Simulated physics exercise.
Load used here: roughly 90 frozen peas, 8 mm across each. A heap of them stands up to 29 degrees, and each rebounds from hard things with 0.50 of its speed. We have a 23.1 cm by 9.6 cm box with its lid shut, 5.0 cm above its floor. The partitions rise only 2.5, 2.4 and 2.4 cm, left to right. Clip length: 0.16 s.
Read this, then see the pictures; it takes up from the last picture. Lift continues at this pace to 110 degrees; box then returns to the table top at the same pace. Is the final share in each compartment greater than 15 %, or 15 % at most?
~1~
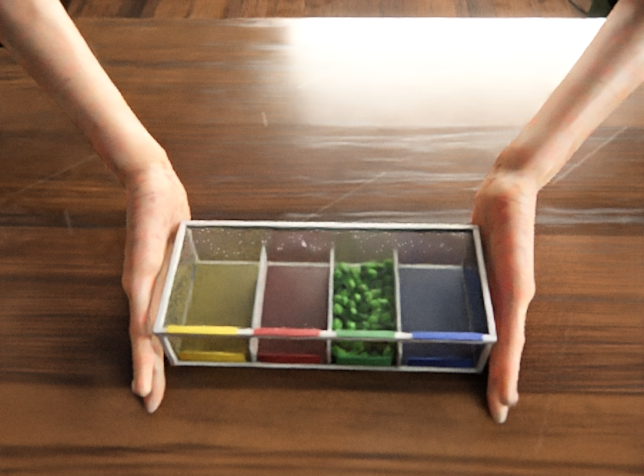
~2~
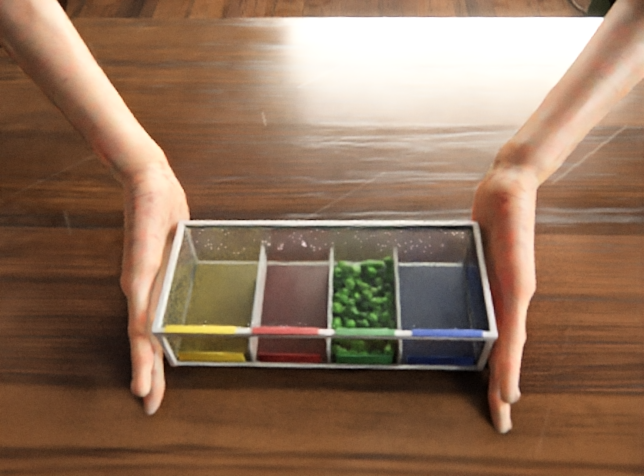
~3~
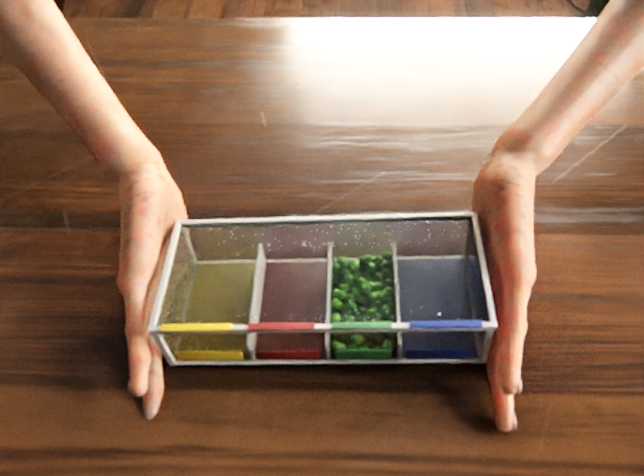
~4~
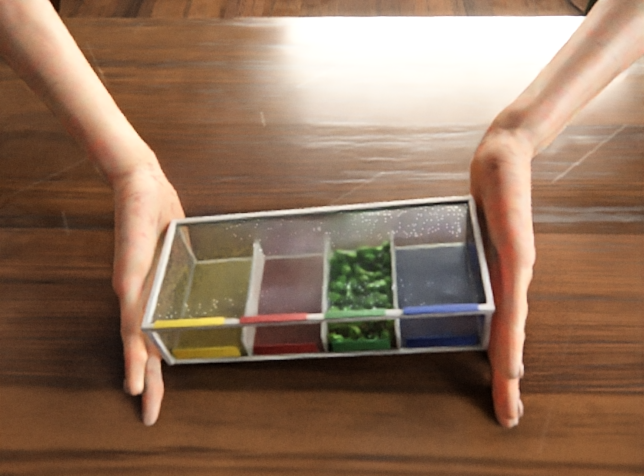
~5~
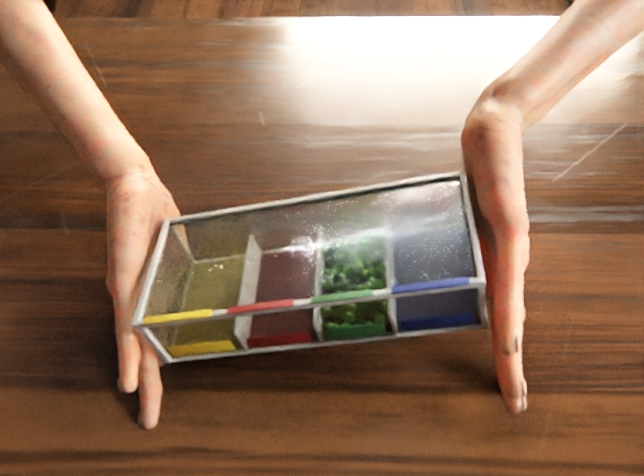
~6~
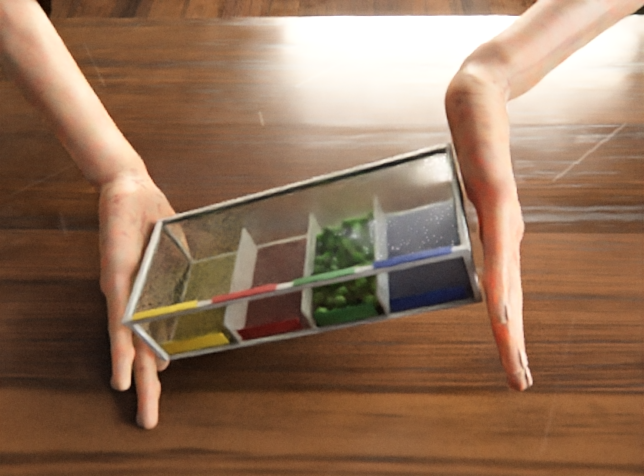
One by one: Red compartment: Does not qualify; blue compartment: Does not qualify; green compartment: Does not qualify; yellow compartment: Qualifies.
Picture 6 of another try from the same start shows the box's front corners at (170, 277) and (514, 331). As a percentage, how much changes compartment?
About 100 %.
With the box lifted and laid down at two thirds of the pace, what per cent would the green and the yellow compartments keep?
You'd end up with green at 0 percent and yellow at 100 percent.
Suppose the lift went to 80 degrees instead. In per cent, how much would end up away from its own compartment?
80 %.
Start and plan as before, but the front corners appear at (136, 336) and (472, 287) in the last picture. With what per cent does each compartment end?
Per cent at the end: Red 0; blue 0; green 0; yellow 100.
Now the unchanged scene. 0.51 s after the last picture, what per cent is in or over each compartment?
Red 55 %, blue 0 %, green 30 %, yellow 10 %.
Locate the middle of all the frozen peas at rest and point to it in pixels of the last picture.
Approximately (214, 291) in the last view.
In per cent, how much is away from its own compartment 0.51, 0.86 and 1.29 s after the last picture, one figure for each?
Taking the three times in turn, it reads 70, 100 and 100.
Then, 0.51 s after the last picture, tilt 110 degrees; red 55 %, green 30 %, yellow 10 %.
Then, 0.86 s after the last picture, tilt 46 degrees; yellow 100 %.
Then, 1.29 s after the last picture, tilt 0 degrees; yellow 100 %.
In the end, red 0 %, blue 0 %, green 0 %, yellow 100 %.
